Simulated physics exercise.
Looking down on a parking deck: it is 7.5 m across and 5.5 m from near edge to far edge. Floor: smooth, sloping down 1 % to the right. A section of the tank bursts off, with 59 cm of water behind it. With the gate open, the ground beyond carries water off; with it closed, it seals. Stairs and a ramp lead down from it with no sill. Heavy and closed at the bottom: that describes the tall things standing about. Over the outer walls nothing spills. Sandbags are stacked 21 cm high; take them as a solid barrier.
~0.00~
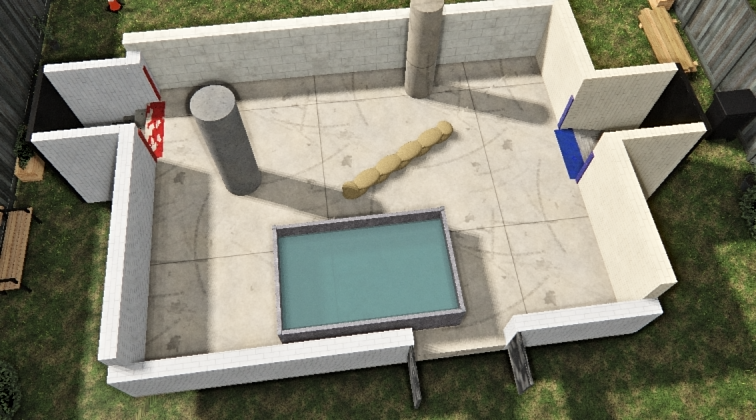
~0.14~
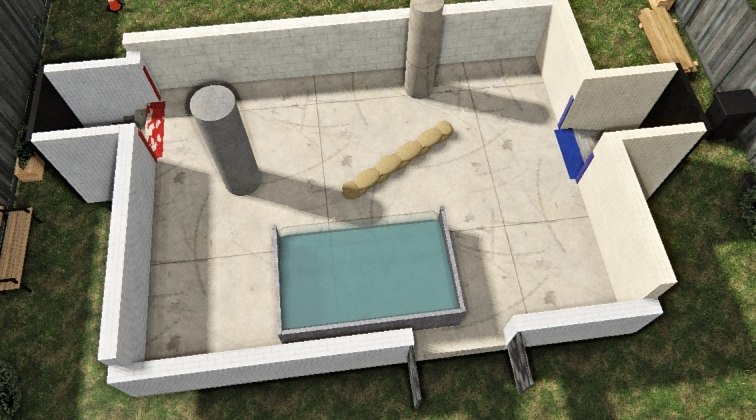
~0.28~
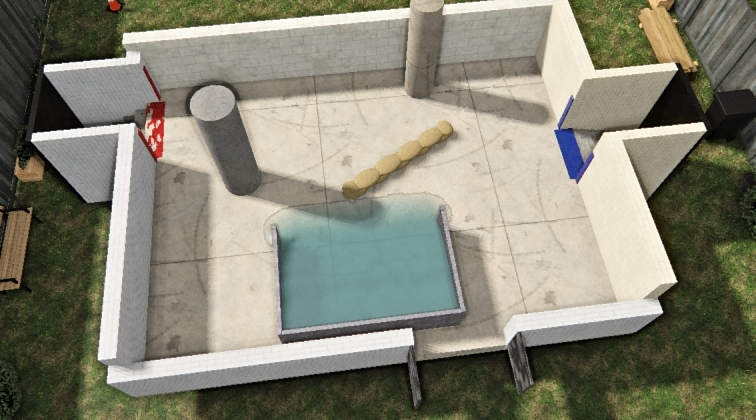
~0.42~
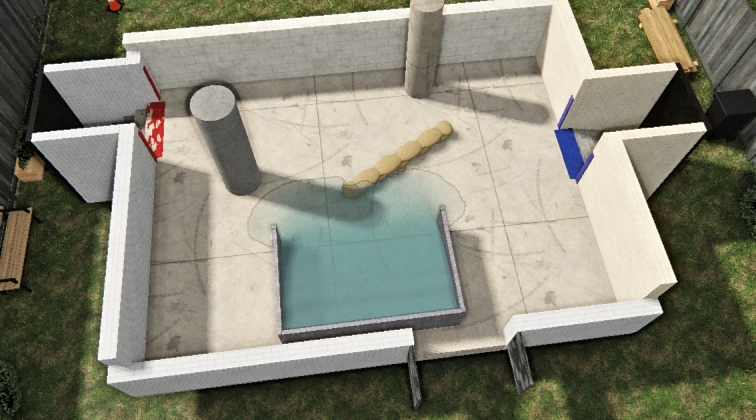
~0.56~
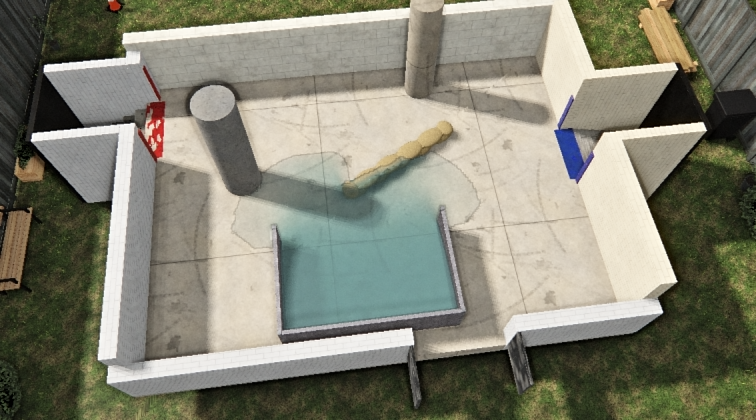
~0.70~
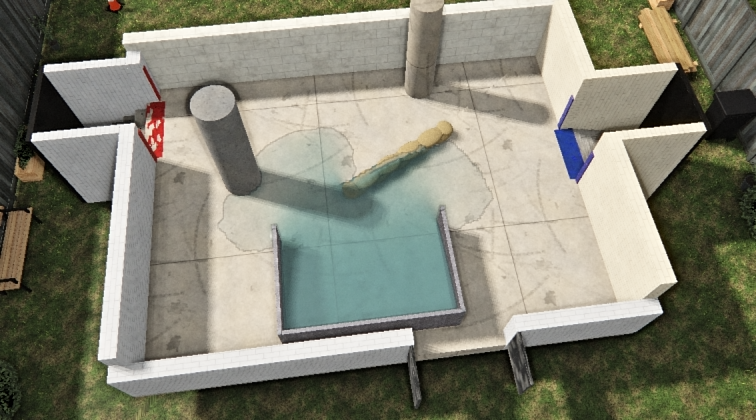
Water poured out of the back of a rectangular tank in a walled yard once that side was gone, spreading across the pale floor, around the stacked sandbags and toward the grey column on the left.
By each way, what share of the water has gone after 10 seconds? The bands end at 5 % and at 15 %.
Shares: The gateway takes under 5 %; the flight of stairs down (marked red) takes between 5 and 15 %; the ramp down (marked blue) takes over 15 %.
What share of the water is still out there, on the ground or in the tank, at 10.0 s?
That would be close to 70 per cent.
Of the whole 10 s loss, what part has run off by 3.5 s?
Around 30 percent.
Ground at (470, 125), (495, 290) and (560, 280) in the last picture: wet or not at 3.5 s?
Going through the three points: Awash, then not yet touched, then not yet touched.
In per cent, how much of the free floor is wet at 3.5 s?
Roughly 70 % of the floor is wet.
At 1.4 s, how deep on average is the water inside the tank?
About 26 centimetres on average.
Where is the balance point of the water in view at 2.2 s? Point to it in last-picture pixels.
Balance point at about (366, 182).
After 1.4 s water covers 40 % of the floor and is deepest (37 cm) near (352, 204); gone so far, the gateway 0 %, the flight of stairs down (marked red) 0 %, the ramp down (marked blue) 0 %.
After 2.2 s water covers 60 % of the floor and is deepest (28 cm) near (273, 90); gone so far, the gateway 0 %, the flight of stairs down (marked red) 0 %, the ramp down (marked blue) 1 %.
After 3.5 s water covers 70 % of the floor and is deepest (22 cm) near (471, 65); gone so far, the gateway 0 %, the flight of stairs down (marked red) 2 %, the ramp down (marked blue) 6 %.
After 6.0 s water covers 80 % of the floor and is deepest (13 cm) near (571, 181); gone so far, the gateway 0 %, the flight of stairs down (marked red) 7 %, the ramp down (marked blue) 14 %.
After 10.0 s water covers 95 % of the floor and is deepest (10 cm) near (605, 284); gone so far, the gateway 1 %, the flight of stairs down (marked red) 10 %, the ramp down (marked blue) 19 %.
